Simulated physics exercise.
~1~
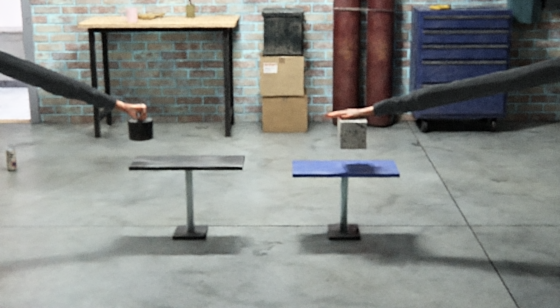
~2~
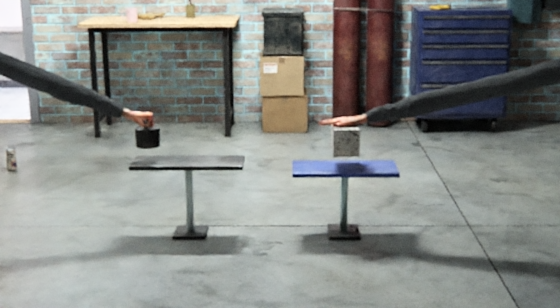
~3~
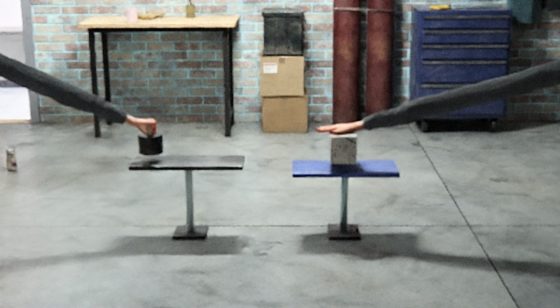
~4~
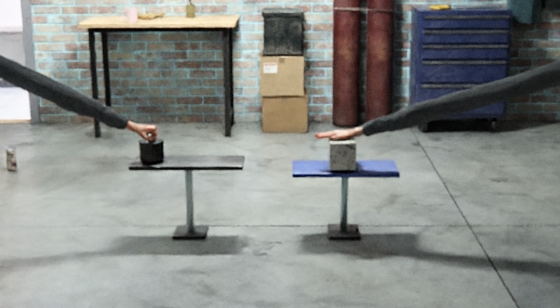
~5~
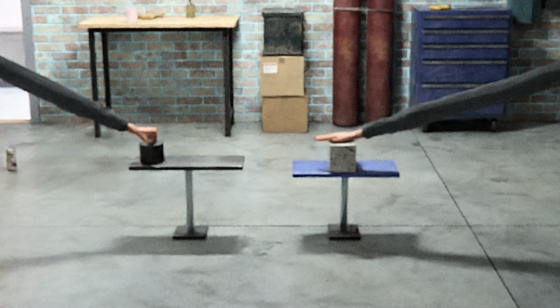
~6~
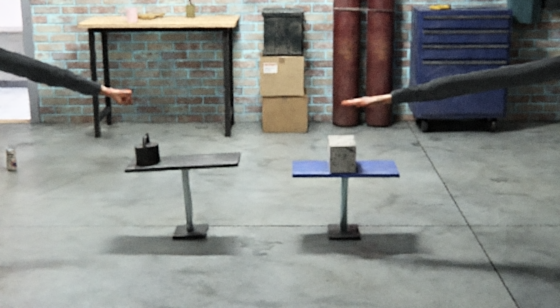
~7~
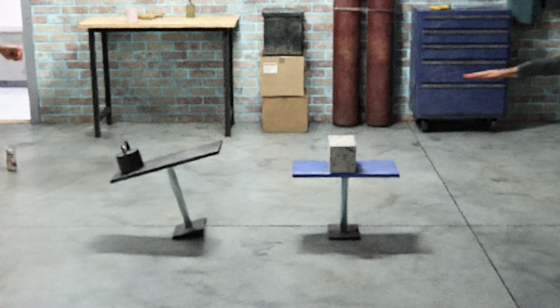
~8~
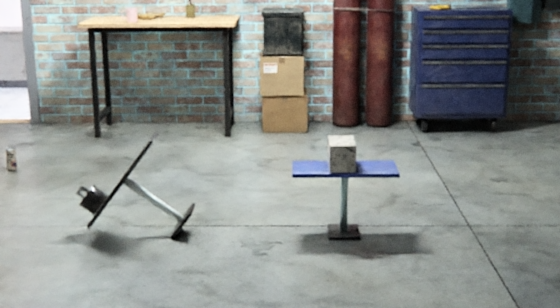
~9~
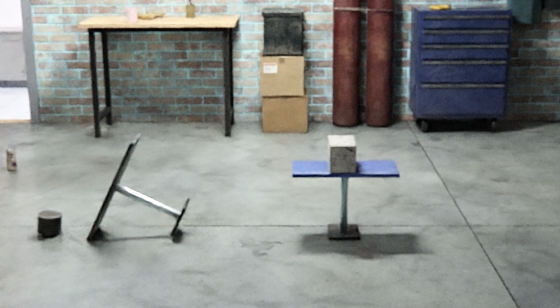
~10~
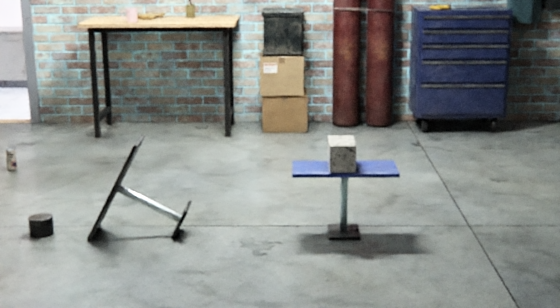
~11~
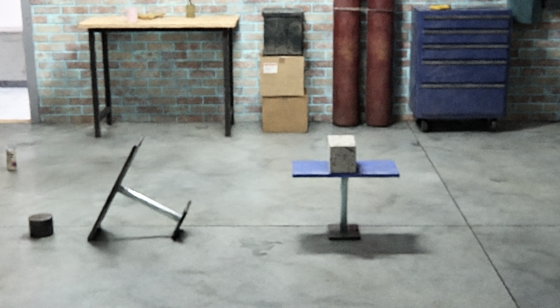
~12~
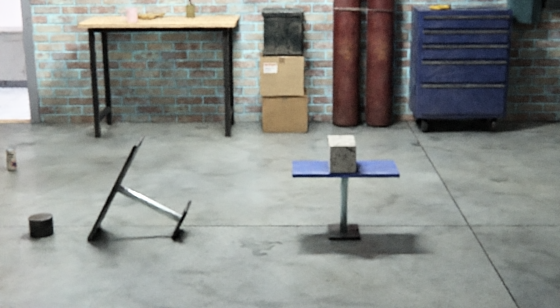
Two arms set blocks on two stands; the black one topples, the blue one stands.
